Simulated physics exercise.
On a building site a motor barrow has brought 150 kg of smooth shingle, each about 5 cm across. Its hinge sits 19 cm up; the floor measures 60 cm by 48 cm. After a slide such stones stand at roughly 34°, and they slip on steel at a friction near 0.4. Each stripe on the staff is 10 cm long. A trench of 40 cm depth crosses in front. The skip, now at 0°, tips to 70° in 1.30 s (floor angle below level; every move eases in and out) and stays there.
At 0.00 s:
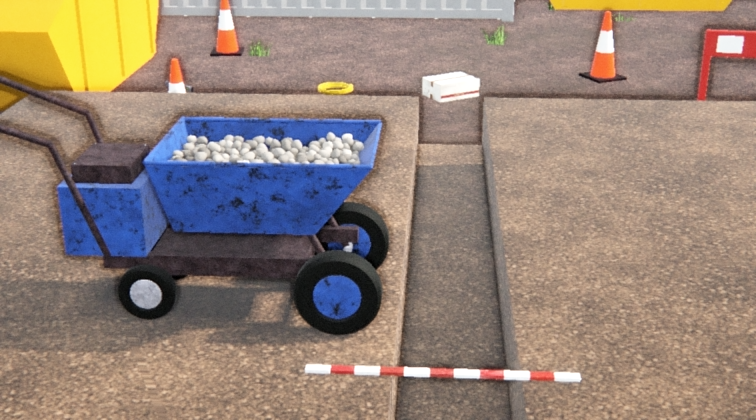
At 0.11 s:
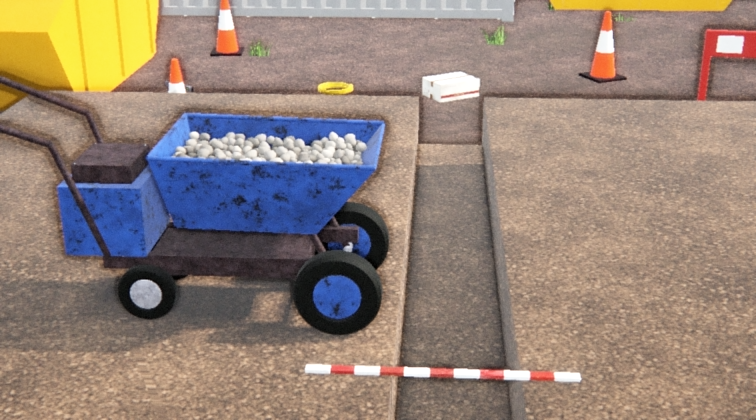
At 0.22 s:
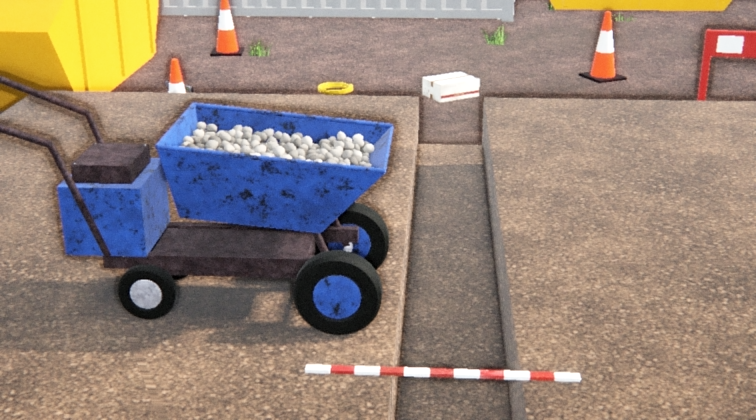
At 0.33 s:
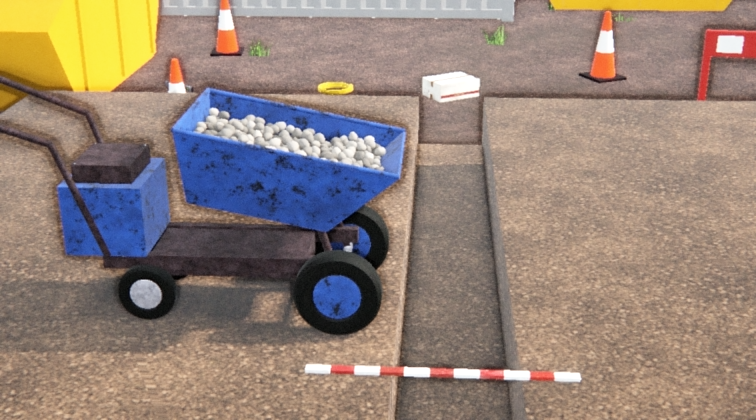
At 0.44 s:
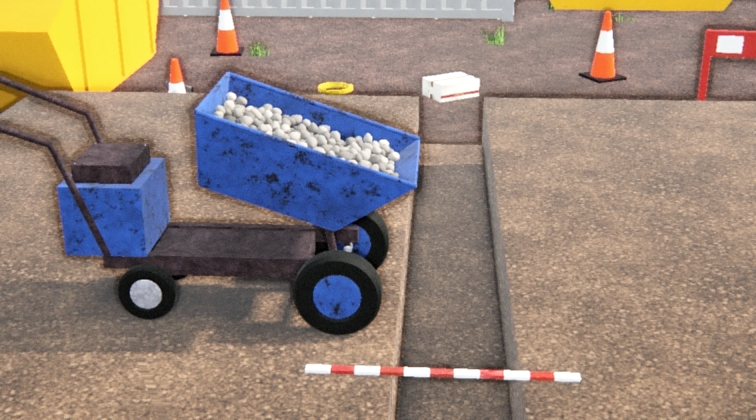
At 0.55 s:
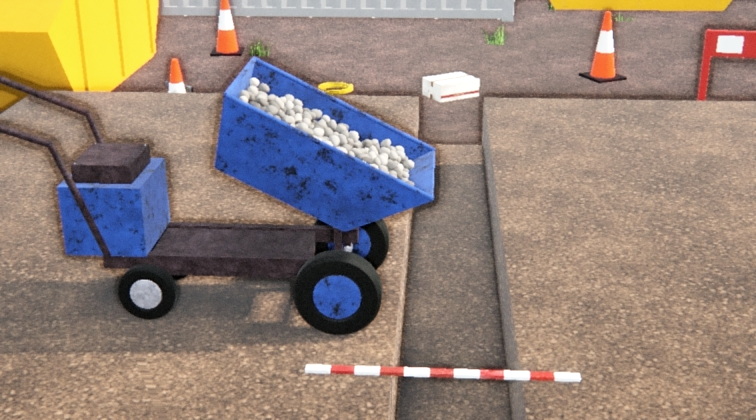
On a building site, a motor barrow's blue skip of pale stones tilts steadily toward the right.
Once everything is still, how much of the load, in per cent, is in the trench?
About 38 per cent.
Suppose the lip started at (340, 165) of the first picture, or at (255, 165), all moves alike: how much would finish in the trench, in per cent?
Near 65 per cent from the first place, 100 from the second.
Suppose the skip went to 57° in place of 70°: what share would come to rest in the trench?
Then about 40 per cent.
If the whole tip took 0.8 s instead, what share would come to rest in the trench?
It would be near 30 per cent.
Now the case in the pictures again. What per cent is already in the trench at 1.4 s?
Some 10 per cent.
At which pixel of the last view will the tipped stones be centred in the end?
Near (543, 306).
After 1.0 s the floor is at 59°; 100 % in the skip; the foremost stones are at (483, 241).
After 1.4 s the floor is at 70°; 52 % in the skip, 11 % in the trench, 37 % past the trench; the foremost stones are at (611, 318).
After 1.8 s the floor is at 70°; 21 % in the skip, 20 % in the trench, 60 % past the trench; the foremost stones are at (731, 304).
After 3.7 s the floor is at 70°; 0 % in the skip, 38 % in the trench, 62 % past the trench; the foremost stones are past the picture's edge.
